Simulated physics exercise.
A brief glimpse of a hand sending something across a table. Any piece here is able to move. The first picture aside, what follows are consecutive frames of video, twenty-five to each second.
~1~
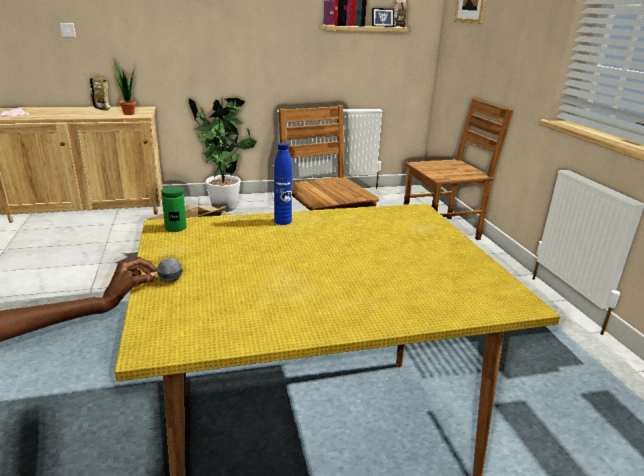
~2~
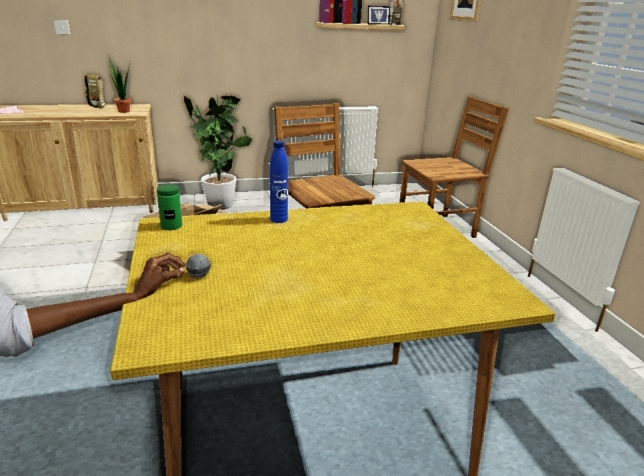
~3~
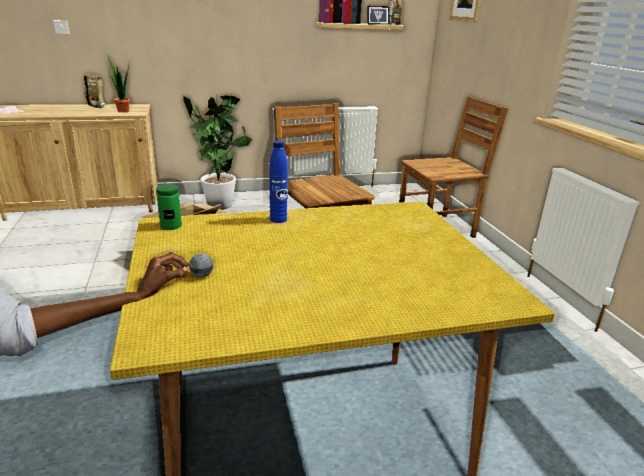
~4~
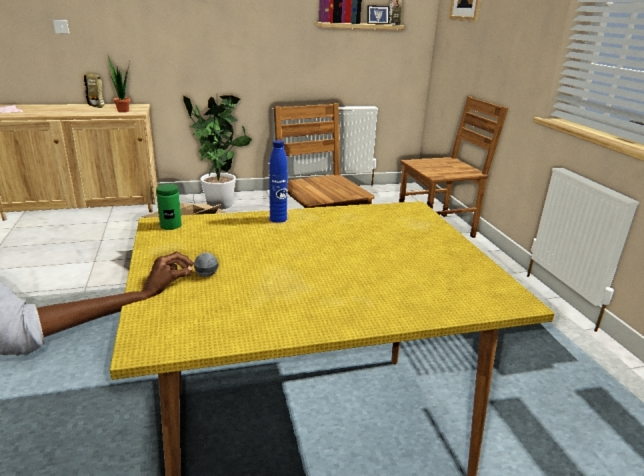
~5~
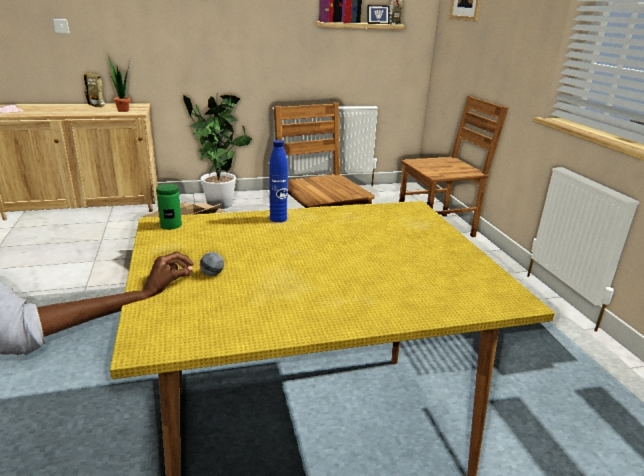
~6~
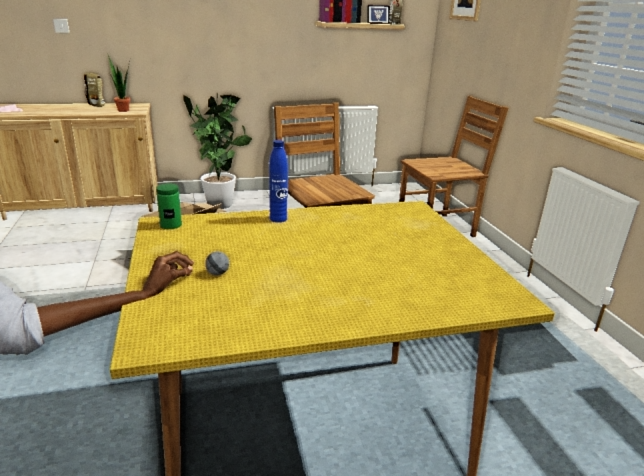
A small grey ball, held at first by a hand reaching in from the left, leaves the fingertips and rolls a short way to the right across a yellow table, seen from slightly above in a beige room. A green container and a blue bottle stand near the table's far edge, with wooden chairs, a plant and a cabinet behind. The view shifts slightly early on, then stays still while the hand barely moves.
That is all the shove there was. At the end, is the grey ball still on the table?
Yes.
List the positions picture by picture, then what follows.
In the first frame, under the hand; grey ball (170, 270).
In the second frame, under the hand; grey ball (198, 266).
In the third frame, under the hand; grey ball (201, 265).
In the fourth frame, grey ball (206, 265).
In the fifth frame, grey ball (212, 264) rolled a little.
In the sixth frame, grey ball (217, 264) rolled a little.
Then, 0.20 s after the last picture, grey ball rolled about its own width near (241, 262).
Then, 0.40 s after the last picture, grey ball rolled well along near (259, 260).
Then, 0.70 s after the last picture, grey ball rolled well along near (278, 259).
At rest, moved from the start, grey ball. Seen from the same camera at the end, grey ball near (285, 258).
